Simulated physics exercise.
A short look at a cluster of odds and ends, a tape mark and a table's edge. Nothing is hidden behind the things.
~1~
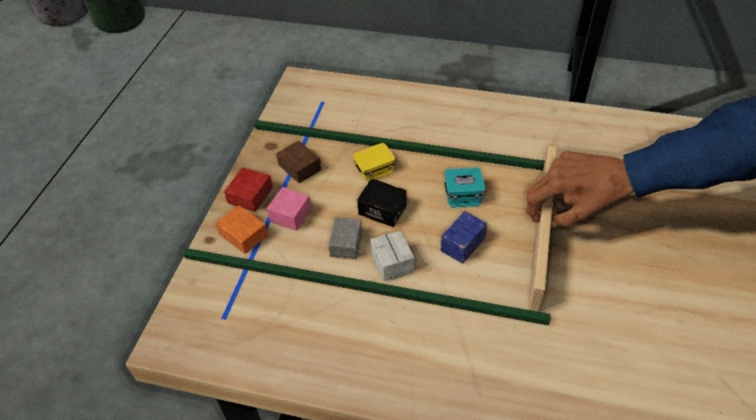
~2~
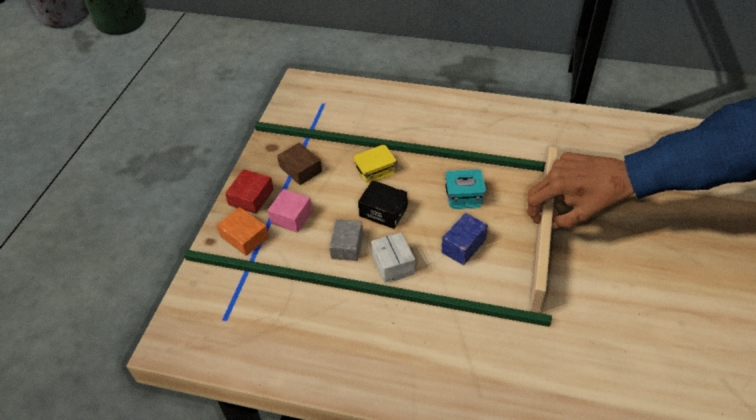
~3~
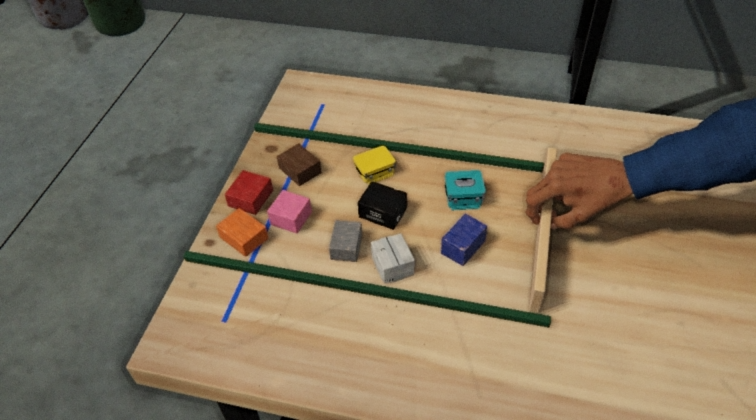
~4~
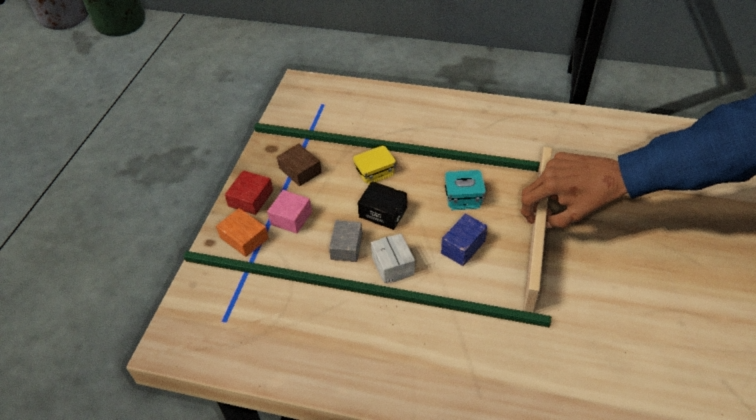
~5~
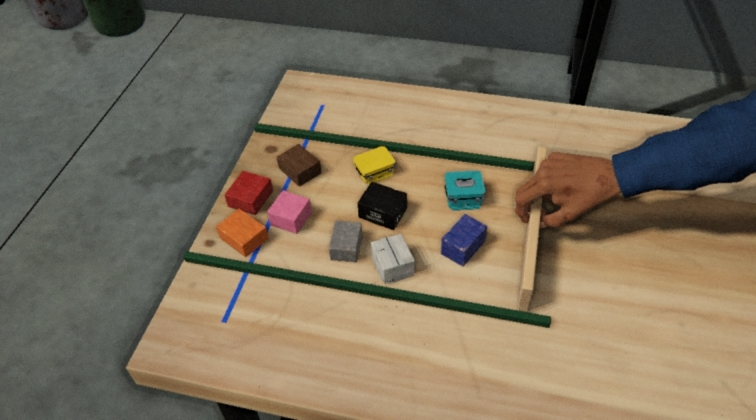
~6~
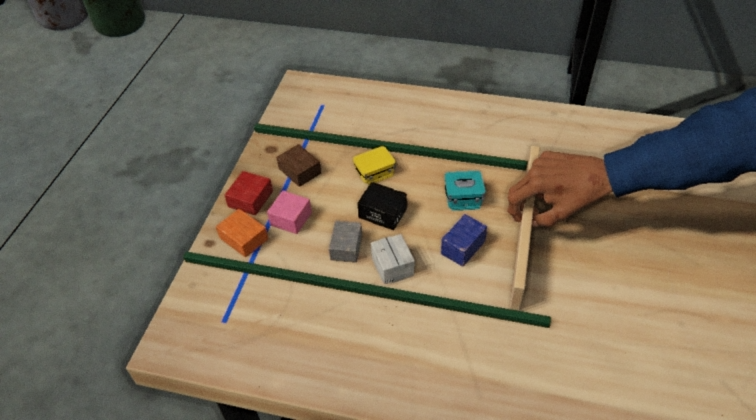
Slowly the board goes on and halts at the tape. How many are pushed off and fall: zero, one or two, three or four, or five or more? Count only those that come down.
Here the number that fall off is one or two.
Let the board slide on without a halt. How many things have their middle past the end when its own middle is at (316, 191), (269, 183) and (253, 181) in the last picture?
Place by place, 0, 4 and 6.
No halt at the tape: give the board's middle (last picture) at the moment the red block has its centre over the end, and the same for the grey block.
Near (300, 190) and (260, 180).
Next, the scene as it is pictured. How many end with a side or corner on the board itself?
In contact: 4.
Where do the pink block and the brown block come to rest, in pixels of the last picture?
First (217, 193), then (242, 154).
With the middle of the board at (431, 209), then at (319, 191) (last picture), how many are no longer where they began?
By then 3, and 10.
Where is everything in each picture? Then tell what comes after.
Red block (249, 189); orange block (242, 229); brown block (299, 162); board (544, 224); tape (280, 195), in the first frame.
Orange block (243, 231); blue block (464, 239), in the second frame.
Brown block (299, 164); yellow case (375, 166), in the third frame.
Red block (249, 192); turquoise case (464, 190), in the fourth frame.
Orange block (242, 232); black box (383, 206), in the fifth frame.
Red block (249, 193); orange block (242, 233); brown block (299, 165); board (526, 223); tape (281, 198), in the sixth frame.
A little later, none off yet; red block at rest near (249, 193); orange block at rest near (242, 233); brown block at rest near (299, 165).
Next, none off yet; red block at rest near (249, 193); orange block at rest near (242, 233); brown block at rest near (293, 166).
When it is over, the number that fall off is one or two; down, orange block and red block.
